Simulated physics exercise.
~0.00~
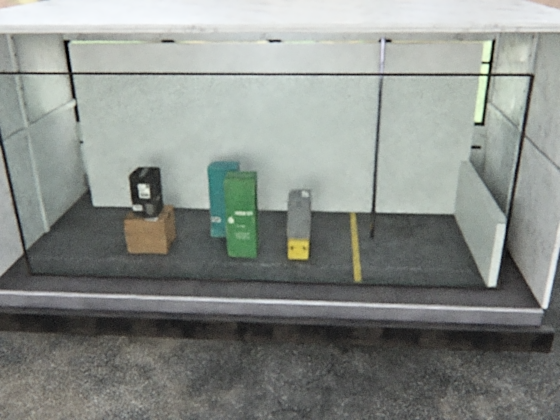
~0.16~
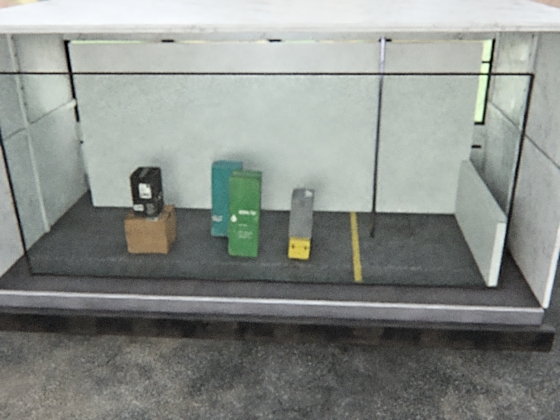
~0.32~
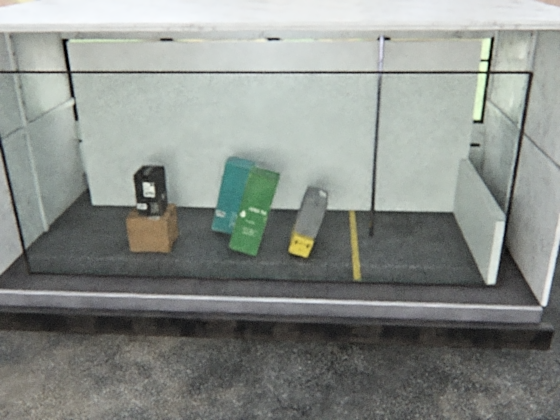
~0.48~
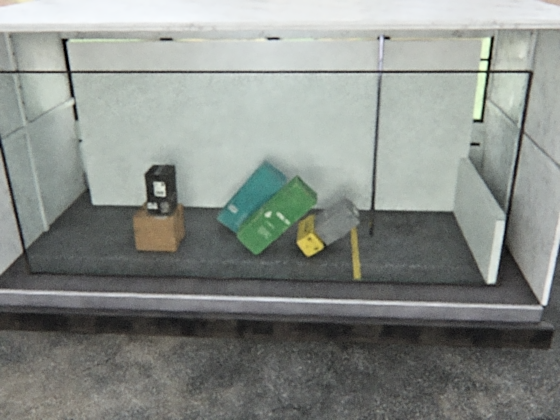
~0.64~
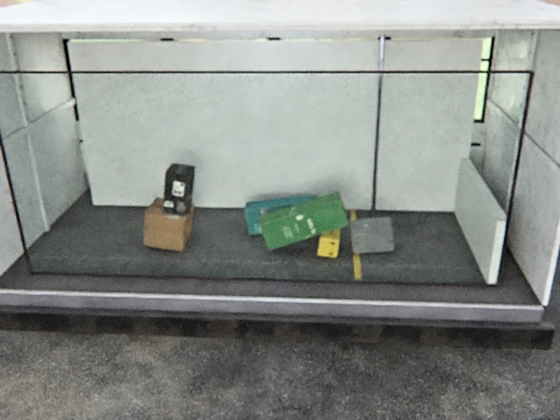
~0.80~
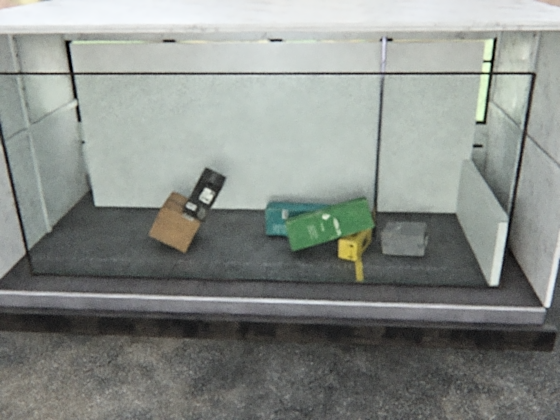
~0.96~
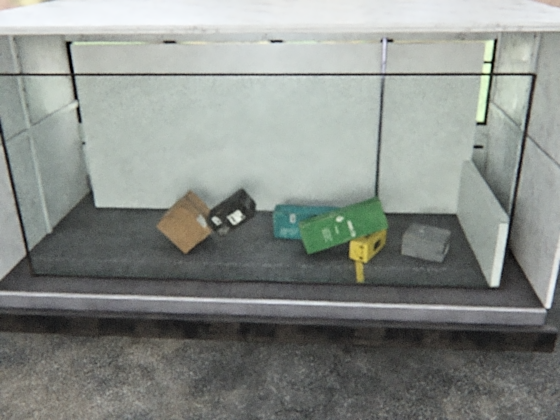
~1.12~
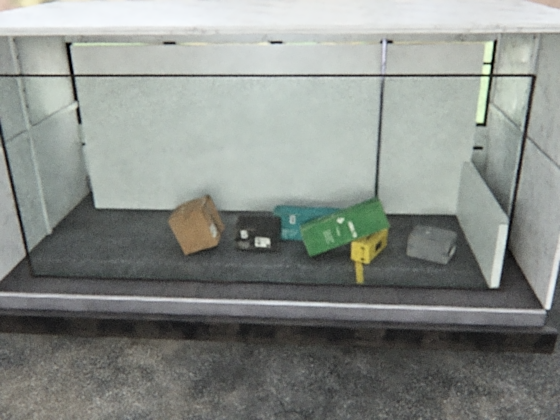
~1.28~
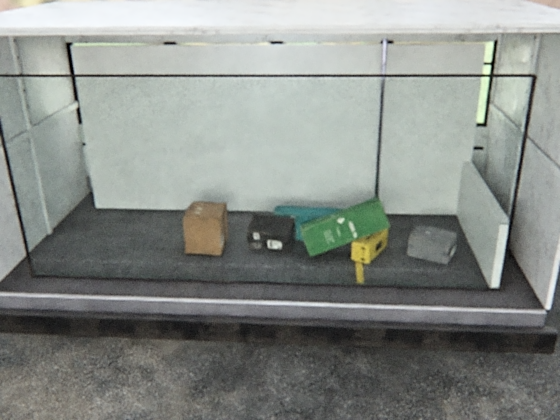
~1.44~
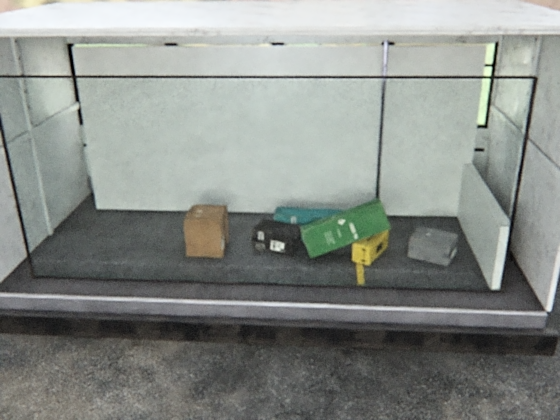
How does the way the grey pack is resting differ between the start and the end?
At the start the grey pack stands upright on top of the yellow toolbox. By the end it lies on its side on the floor.
Tall green, teal and grey boxes topple right, then a black pack falls and settles.
